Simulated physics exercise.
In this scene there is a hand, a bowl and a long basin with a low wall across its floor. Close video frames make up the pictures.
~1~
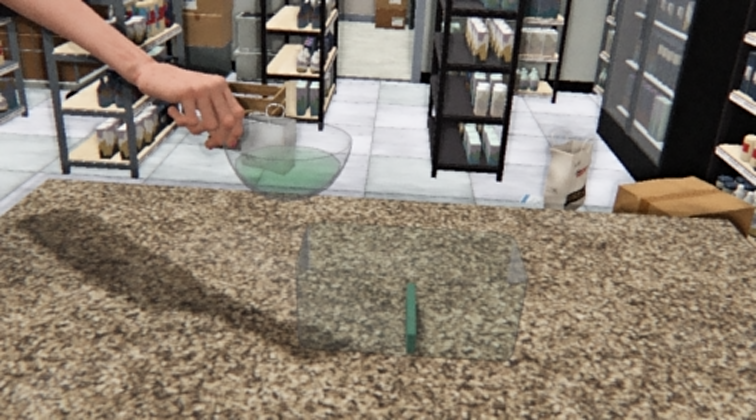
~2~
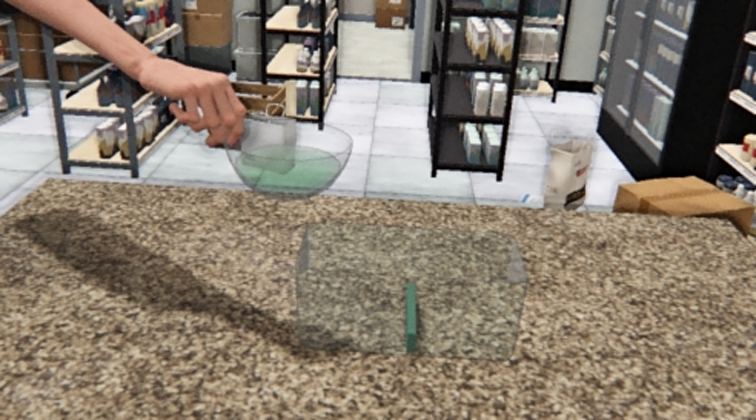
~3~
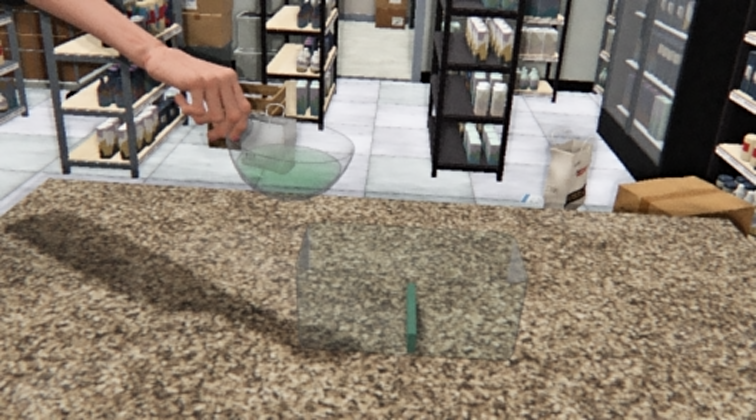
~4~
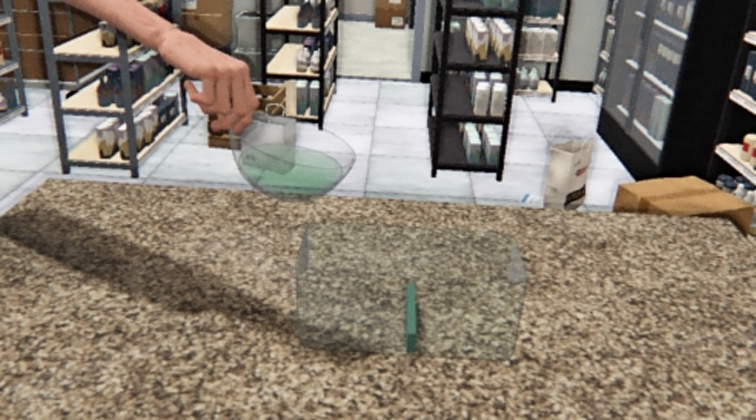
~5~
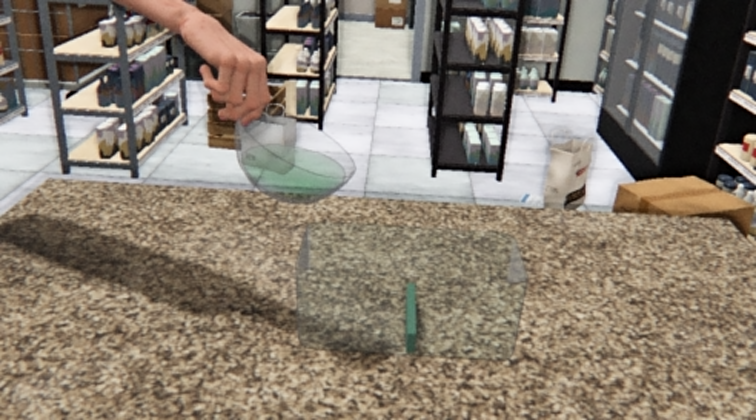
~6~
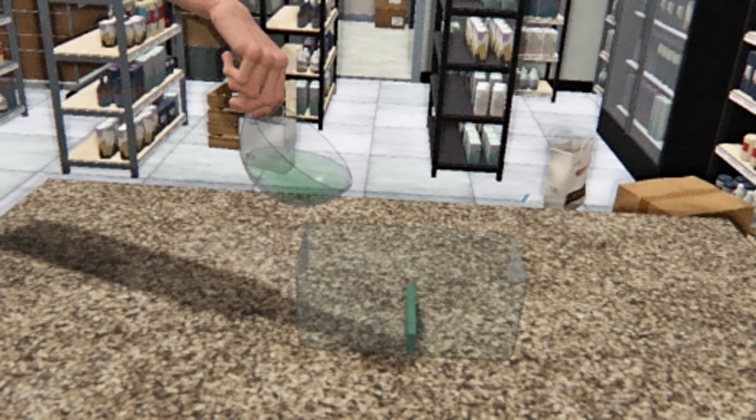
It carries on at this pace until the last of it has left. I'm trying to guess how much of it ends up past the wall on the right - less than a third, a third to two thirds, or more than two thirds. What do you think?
I'd say less than a third.
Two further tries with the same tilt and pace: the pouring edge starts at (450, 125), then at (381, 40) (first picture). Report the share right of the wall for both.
About 75 per cent, then about 40 per cent.
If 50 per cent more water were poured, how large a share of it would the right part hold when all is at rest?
Roughly 30 in a hundred.
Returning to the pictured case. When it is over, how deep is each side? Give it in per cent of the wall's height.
The left reads 50 in a hundred and the right 10 in a hundred.
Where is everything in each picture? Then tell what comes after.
The first picture shows tilt 0°; pouring edge (352, 144); surface from (236, 157) to (342, 164); the long basin's rim runs from (302, 245) to (521, 259); the wall's top is at (412, 308).
The second picture shows tilt 2°; pouring edge (352, 145); surface from (236, 156) to (343, 164).
The third picture shows tilt 7°; pouring edge (354, 151); surface from (238, 154) to (343, 166).
The fourth picture shows tilt 15°; pouring edge (355, 160); surface from (239, 152) to (345, 169).
The fifth picture shows tilt 26°; pouring edge (354, 172); surface from (242, 152) to (348, 173).
The sixth picture shows tilt 38°; pouring edge (351, 184); surface from (248, 153) to (350, 176).
A moment on, the bowl is tipped on its side and 9 per cent is still to pour, 62 is left of the wall and 0 right of it.
Next, the bowl is tipped on its side and 0 per cent is still to pour, 80 is left of the wall and 8 right of it.
Then the bowl is tipped on its side and 0 per cent is still to pour, 72 is left of the wall and 21 right of it.
Later the bowl is tipped on its side and 0 per cent is still to pour, 73 is left of the wall and 21 right of it.
At rest 73 per cent lies left of the wall, 21 right of it and 6 outside.
